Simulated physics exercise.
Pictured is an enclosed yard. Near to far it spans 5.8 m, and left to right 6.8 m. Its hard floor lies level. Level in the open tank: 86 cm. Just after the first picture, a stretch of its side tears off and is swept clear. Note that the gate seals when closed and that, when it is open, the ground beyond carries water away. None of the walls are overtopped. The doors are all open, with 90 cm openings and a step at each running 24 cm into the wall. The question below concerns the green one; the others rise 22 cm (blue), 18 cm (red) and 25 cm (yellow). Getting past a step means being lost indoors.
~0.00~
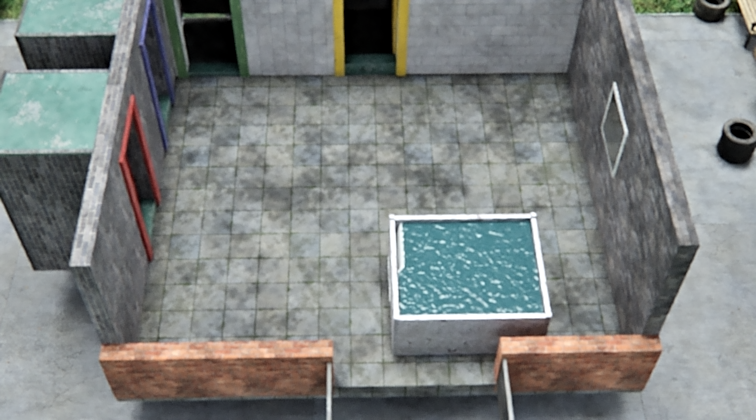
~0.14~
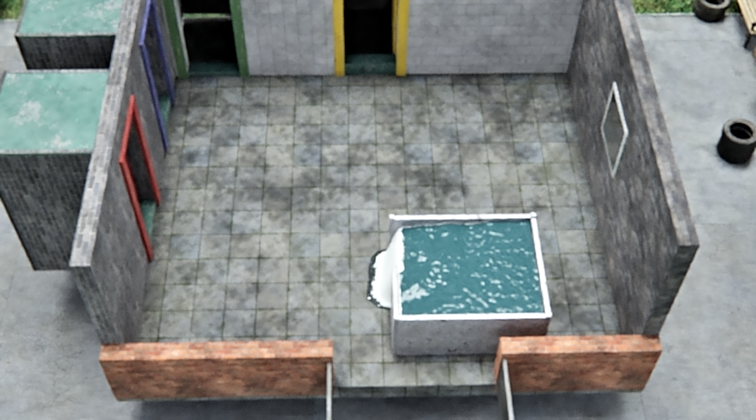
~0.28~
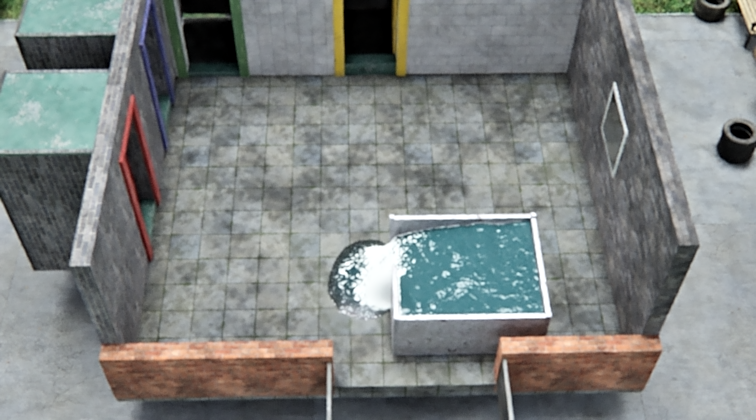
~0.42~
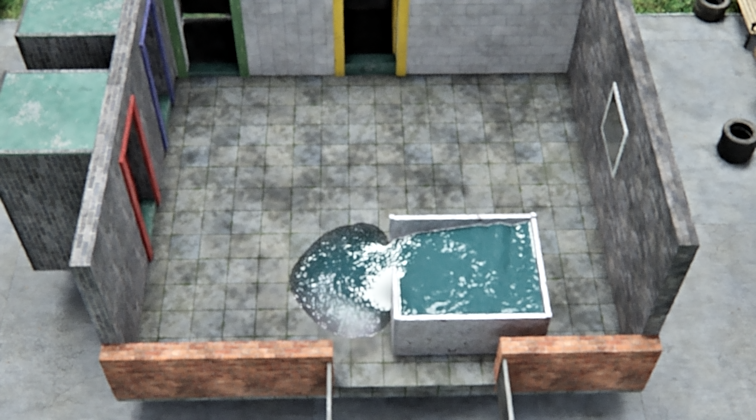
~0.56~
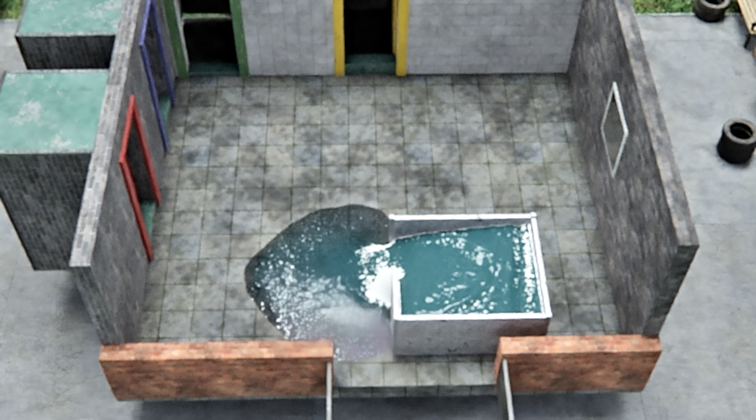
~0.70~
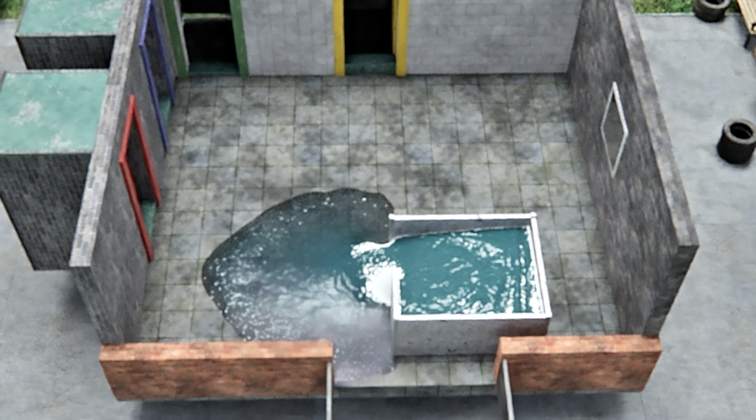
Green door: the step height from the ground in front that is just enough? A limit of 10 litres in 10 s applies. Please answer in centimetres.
22 cm.
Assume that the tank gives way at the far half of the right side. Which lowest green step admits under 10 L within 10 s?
Then the minimum is about 10.0 cm.
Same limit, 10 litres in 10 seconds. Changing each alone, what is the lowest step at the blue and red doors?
You'd want about 12.5 centimetres at blue and about 23 centimetres at red.
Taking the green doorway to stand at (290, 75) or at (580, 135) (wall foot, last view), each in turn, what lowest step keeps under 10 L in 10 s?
Minimums: Roughly 11.0 cm and 8.5 cm.
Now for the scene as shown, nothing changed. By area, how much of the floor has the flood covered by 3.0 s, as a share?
Roughly 45 percent of the floor is wet.
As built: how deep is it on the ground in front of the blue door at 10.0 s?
The depth there is around 9.5 cm.
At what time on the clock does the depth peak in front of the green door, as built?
The depth peaks at about 3.0 seconds.
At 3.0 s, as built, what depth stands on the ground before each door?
In cm - blue: 12, green: 22, red: 21, yellow: 0.
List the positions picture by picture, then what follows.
The first frame shows the open tank at (467, 268) is whole and still, 86 cm deep; the green door at (207, 32) is dry.
In the second frame, the front is at (373, 297), 0.3 m from the gap at (394, 269); 0.2 m2 of floor is wet, 86 cm left at the back.
In the third frame, water pours out at (394, 269) and has run 0.8 m, to (336, 294); about 11 cm deep outside, 86 cm at the back.
In the fourth frame, the gap is at (394, 270), the front 1.4 m out at (295, 284); the back of the open tank holds 84 cm.
In the fifth frame, the gap is at (394, 270), the front 2.1 m out at (250, 278); the back of the open tank holds 75 cm.
In the sixth frame, the front is at (209, 278), 2.7 m from the gap at (394, 270); 6.0 m2 of floor is wet, 75 cm left at the back; the green door at (207, 32), 5.2 m from the gap, is still 3.2 m from the nearest water.
After 1.4 s water covers 35 % of the floor, deepest (39 cm) near (381, 272); it has not reached the green door.
After 3.0 s water covers 45 % of the floor, deepest (26 cm) near (175, 85); 22 cm at the green door, 22 litres in over its 8 cm step.
After 10.0 s water covers 95 % of the floor, deepest (12 cm) near (208, 77); 11 cm at the green door, 281 litres in over its 8 cm step.
At the green door as built, the water arrived by 2.4 s and peaked near 22 cm at 3.0 s.
Run again over the same 10 s with other heights there, 33 litres in over 18 cm, 6 litres over 24 cm. The limit of 10 litres is kept from about 22 cm up.
